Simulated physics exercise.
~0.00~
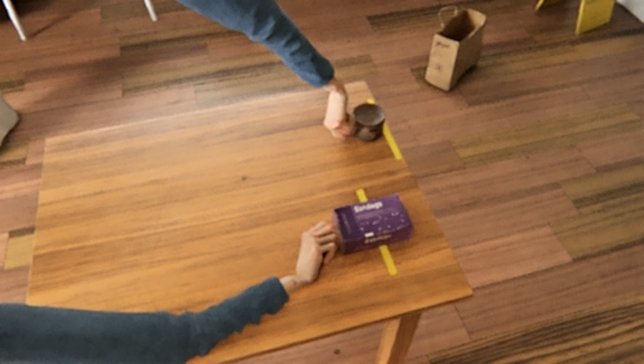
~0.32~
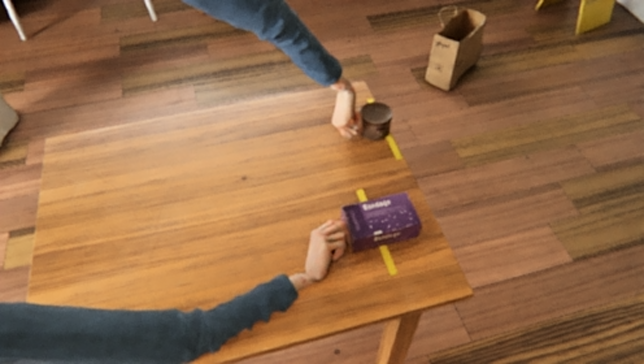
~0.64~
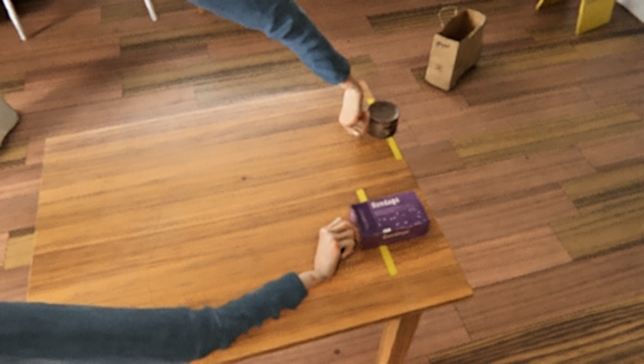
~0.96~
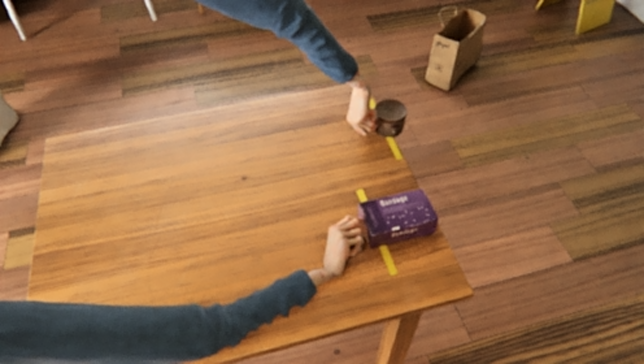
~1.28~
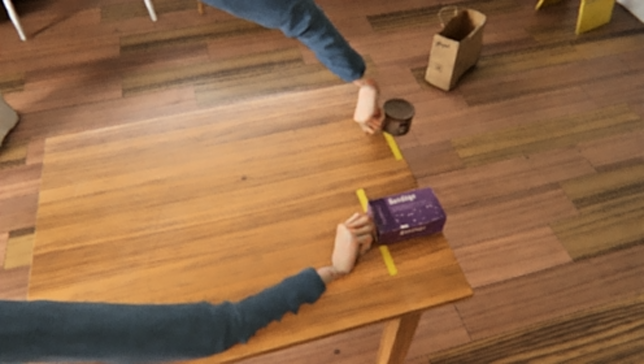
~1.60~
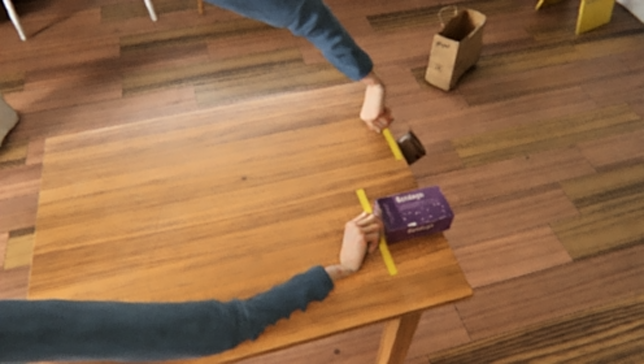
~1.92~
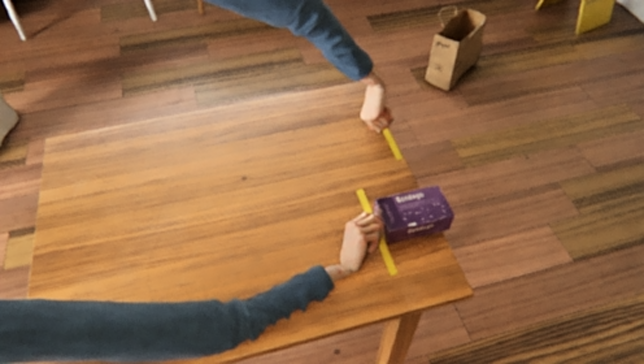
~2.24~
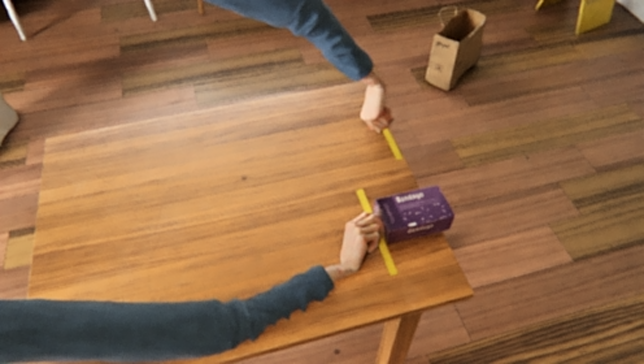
Two hands pushing a brown tub and a purple box rightward across a wooden table, the tub tipping off the edge, the box staying on.
